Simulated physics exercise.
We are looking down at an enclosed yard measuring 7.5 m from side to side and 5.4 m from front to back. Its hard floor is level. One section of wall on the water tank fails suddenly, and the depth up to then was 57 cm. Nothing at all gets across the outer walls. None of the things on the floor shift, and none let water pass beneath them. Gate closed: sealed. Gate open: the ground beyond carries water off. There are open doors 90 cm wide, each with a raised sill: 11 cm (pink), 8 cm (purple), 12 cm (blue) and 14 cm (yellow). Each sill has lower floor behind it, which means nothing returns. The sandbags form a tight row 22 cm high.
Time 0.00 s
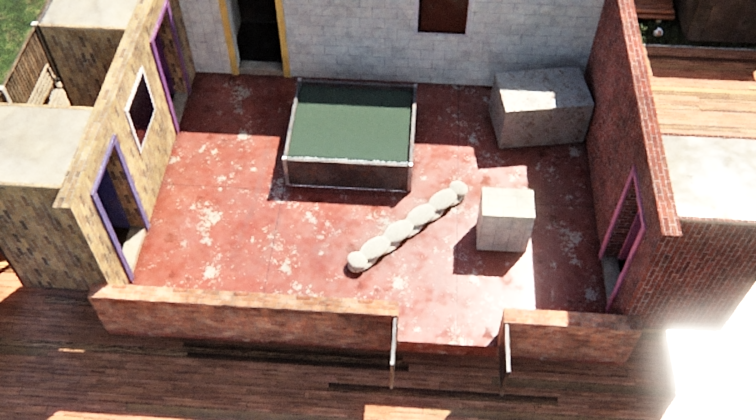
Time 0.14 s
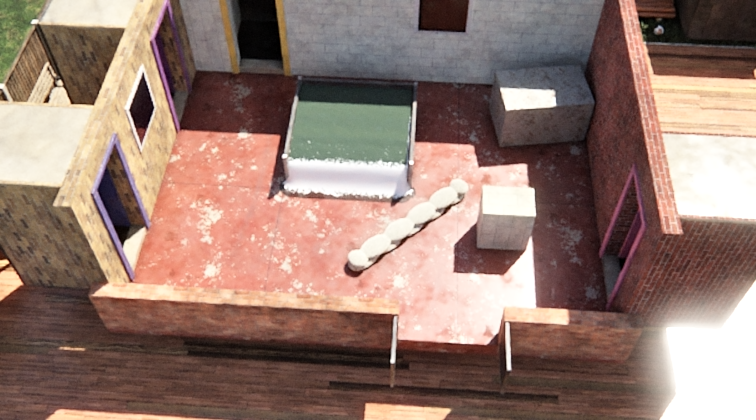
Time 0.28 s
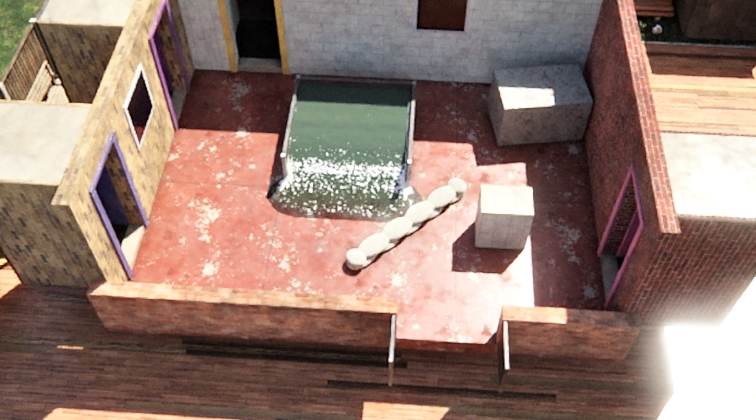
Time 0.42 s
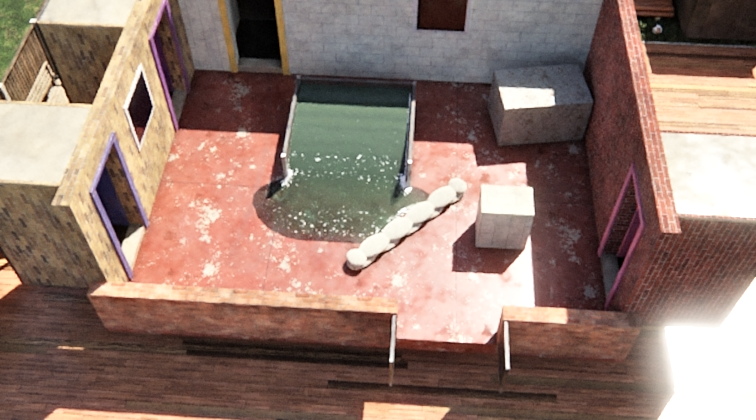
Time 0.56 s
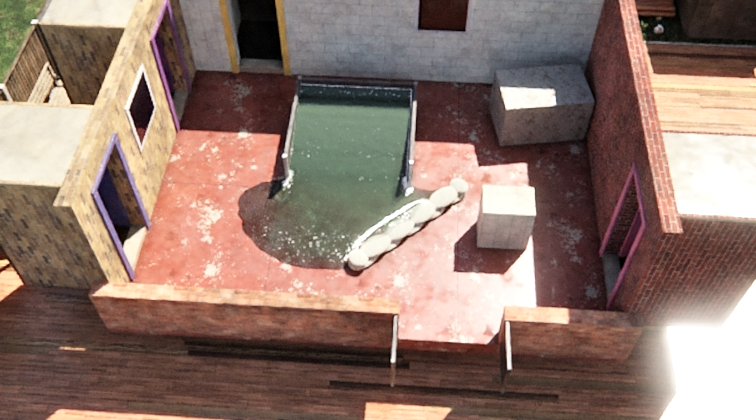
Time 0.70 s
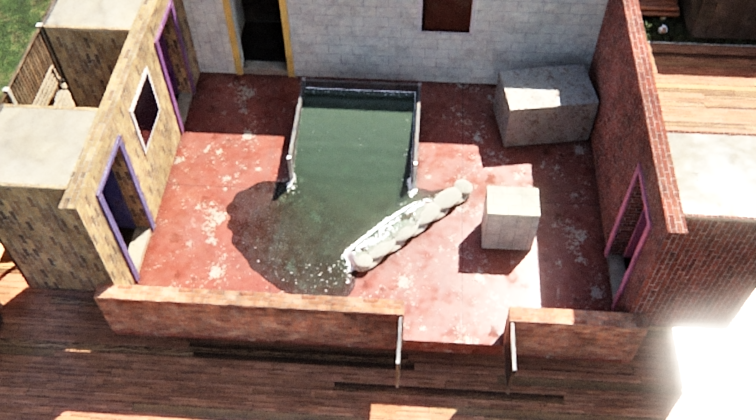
Dark green water bursting from the near side of a rectangular tank, spreading across a red walled yard and reaching a pale twisted barrier.
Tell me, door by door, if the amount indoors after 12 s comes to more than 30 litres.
Door by door: The pink door lets in no more than 30 litres; the purple door lets in no more than 30 litres; the blue door lets in more than 30 litres; the yellow door lets in no more than 30 litres.
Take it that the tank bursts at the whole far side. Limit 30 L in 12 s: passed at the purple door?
Then: Purple beyond it.
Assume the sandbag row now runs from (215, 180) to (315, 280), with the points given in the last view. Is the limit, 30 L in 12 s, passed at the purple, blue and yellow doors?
Moved that way: Purple holds, blue holds, yellow holds.
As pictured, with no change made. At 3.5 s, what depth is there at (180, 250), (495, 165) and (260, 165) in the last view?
Around 18 cm, 1 cm and 0 cm.
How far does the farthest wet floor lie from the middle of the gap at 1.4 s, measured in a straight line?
Distance: Approx. 3.4 m.
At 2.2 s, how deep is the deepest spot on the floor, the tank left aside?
Up to near 44 cm.
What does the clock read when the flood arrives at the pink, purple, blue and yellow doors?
Arrival times: Pink 3.8 seconds, purple 3.8 seconds, blue 2.2 seconds, yellow 4.5 seconds.
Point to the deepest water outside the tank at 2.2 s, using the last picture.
It's at about (129, 310) in the last picture.
After 1.4 s water covers 25 % of the floor and is deepest (36 cm) near (291, 319); pink door not reached, purple door not reached, blue door not reached, yellow door not reached.
After 2.2 s water covers 40 % of the floor and is deepest (44 cm) near (129, 310); pink door not reached, purple door not reached, blue door 2 cm at the sill, 0 L in, yellow door not reached.
After 3.5 s water covers 55 % of the floor and is deepest (30 cm) near (140, 310); pink door not reached, purple door not reached, blue door 25 cm at the sill, 43 L in, yellow door not reached.
After 7.0 s water covers 90 % of the floor and is deepest (14 cm) near (198, 84); pink door 6 cm at the sill, 0 L in, purple door 4 cm at the sill, 0 L in, blue door 8 cm at the sill, 109 L in, yellow door 12 cm at the sill, 0 L in.
After 12.0 s water covers 95 % of the floor and is deepest (14 cm) near (585, 114); pink door 4 cm at the sill, 0 L in, purple door 6 cm at the sill, 7 L in, blue door 4 cm at the sill, 109 L in, yellow door 7 cm at the sill, 0 L in.
